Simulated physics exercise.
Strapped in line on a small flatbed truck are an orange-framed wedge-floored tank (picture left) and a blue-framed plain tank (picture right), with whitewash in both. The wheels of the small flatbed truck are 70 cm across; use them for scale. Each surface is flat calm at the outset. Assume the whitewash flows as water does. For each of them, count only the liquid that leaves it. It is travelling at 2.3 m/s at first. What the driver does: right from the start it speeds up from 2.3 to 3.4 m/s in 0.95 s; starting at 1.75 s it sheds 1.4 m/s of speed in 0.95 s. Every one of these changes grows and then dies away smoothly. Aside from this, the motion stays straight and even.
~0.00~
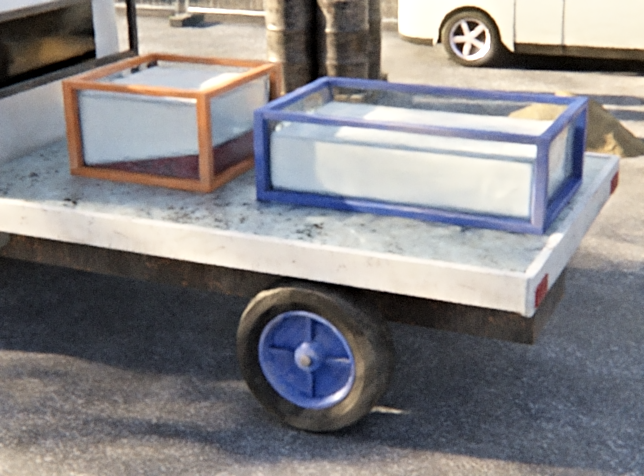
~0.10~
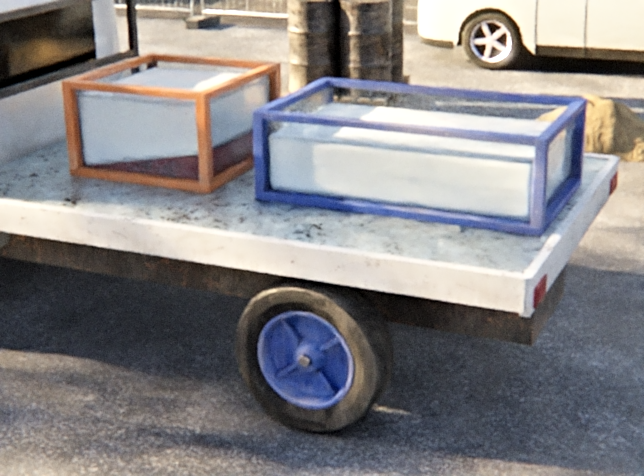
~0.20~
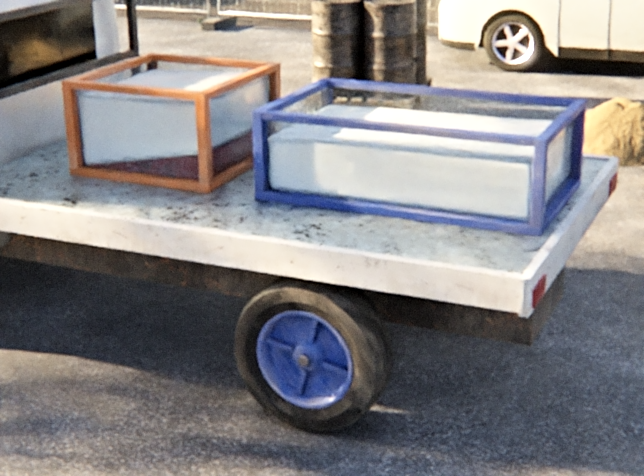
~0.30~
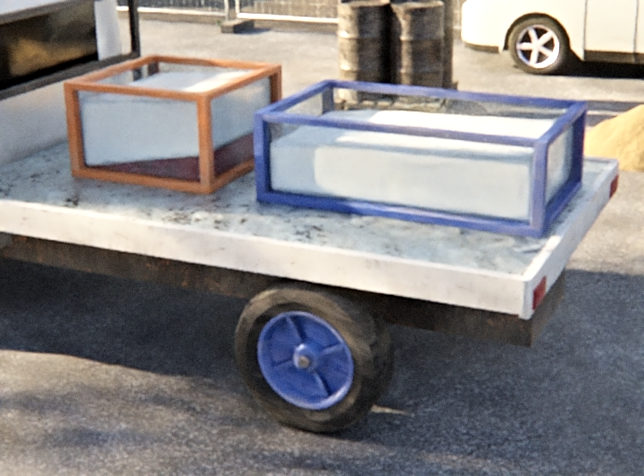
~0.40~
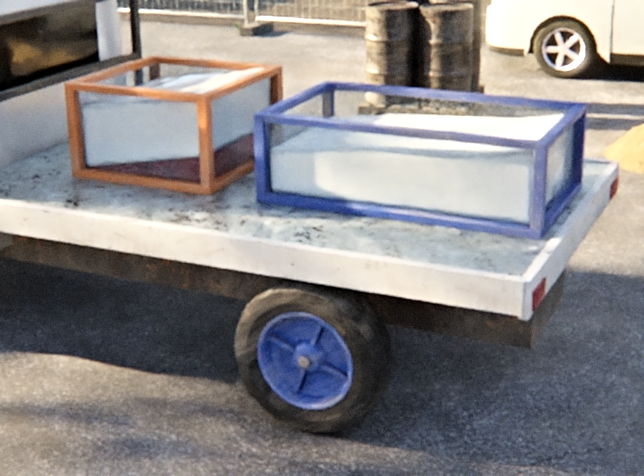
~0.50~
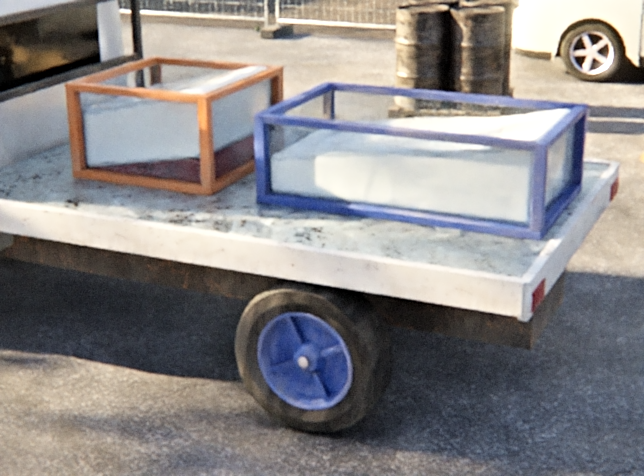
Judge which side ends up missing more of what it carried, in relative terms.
The leftmost one.
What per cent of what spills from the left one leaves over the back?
Share: Around 20%.
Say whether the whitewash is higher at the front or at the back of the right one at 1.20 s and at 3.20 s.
First time: Rear; second time: Rear.
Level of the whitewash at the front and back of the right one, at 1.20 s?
Level, front = 20 cm; level, back = 32 cm.
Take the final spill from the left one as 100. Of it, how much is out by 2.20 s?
Near 20 in a hundred.
After 1.20 s the left one has lost 2 per cent, over the back (front 44 cm, back 32 cm); the right one has lost 2 per cent, over the back, a little elsewhere (front 20 cm, back 32 cm).
After 2.20 s the left one has lost 2 per cent, over the back (front 49 cm, back 28 cm); the right one has lost 4 per cent, over the back and the front, a little elsewhere (front 31 cm, back 14 cm).
After 3.20 s the left one has lost 10 per cent, over the front, a little elsewhere (front 30 cm, back 38 cm); the right one has lost 4 per cent, over the back and the front, a little elsewhere (front 23 cm, back 30 cm).
After 5.68 s the left one has lost 10 per cent, mostly over the front, some over the back; the right one has lost 5 per cent, over the back and the front, a little elsewhere.
